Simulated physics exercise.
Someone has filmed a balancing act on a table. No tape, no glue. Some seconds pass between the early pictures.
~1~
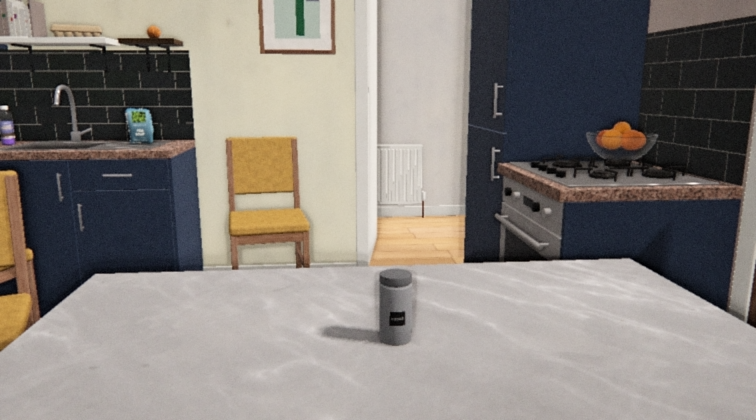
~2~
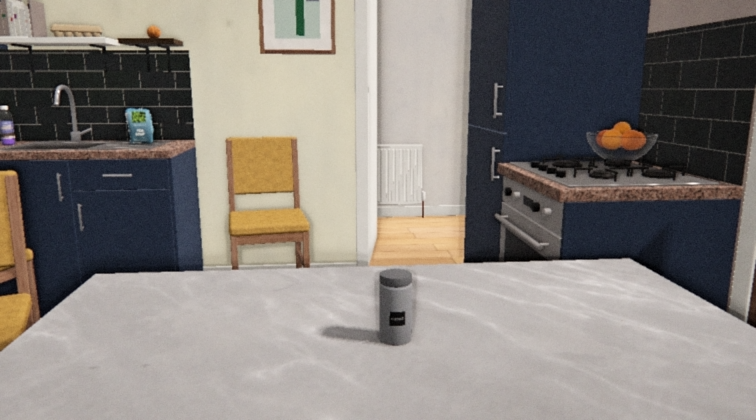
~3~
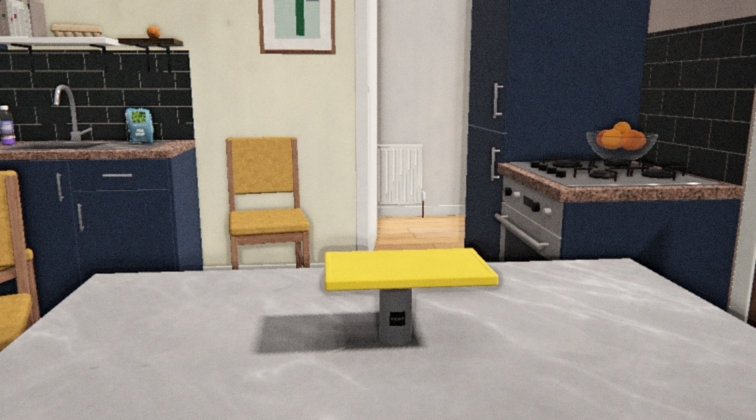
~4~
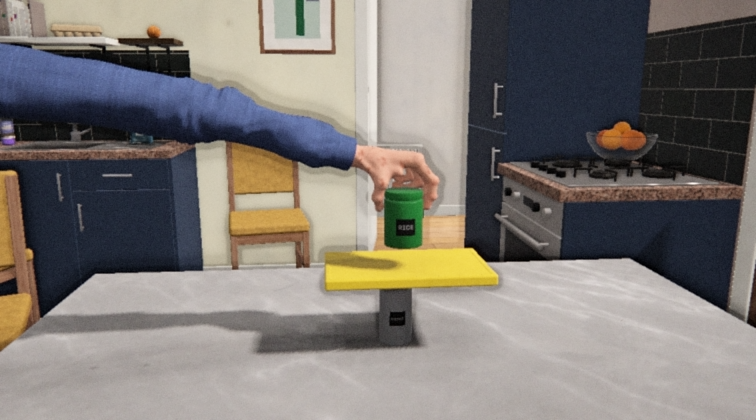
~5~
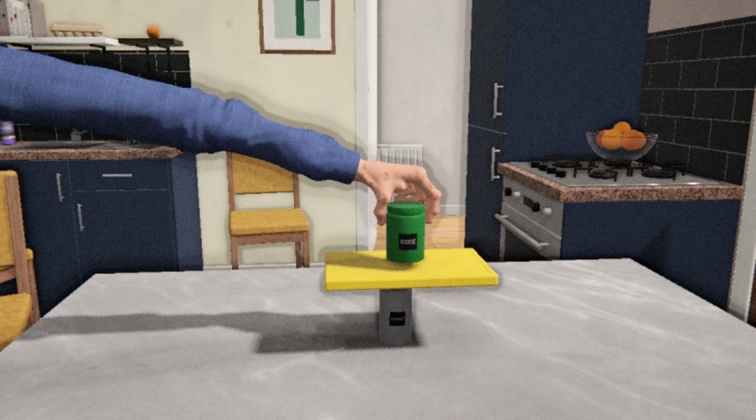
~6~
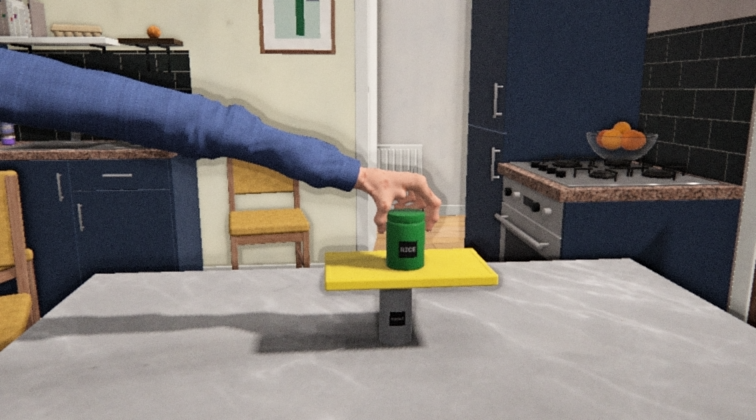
An arm in a blue sleeve reaches in from the left over a pale marbled table, seen from a fixed view across a kitchen with navy cabinets, a yellow chair and a bowl of oranges. A grey jar stands alone near the middle, then a flat yellow board appears lying across its top. The hand lowers a green jar onto the board and keeps hold of it.
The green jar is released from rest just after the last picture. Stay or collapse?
It stays up.
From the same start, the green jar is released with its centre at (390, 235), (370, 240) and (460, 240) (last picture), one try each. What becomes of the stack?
First, it keeps its balance; second, it stays up; third, it loses its balance.
Then, 0.20 s on from there, no change.
Then, 0.50 s on from there, green jar resting near (406, 239).
In the end, all 3 unmoved. At the end, from the last picture's camera, green jar near (406, 239). The stack keeps its balance.
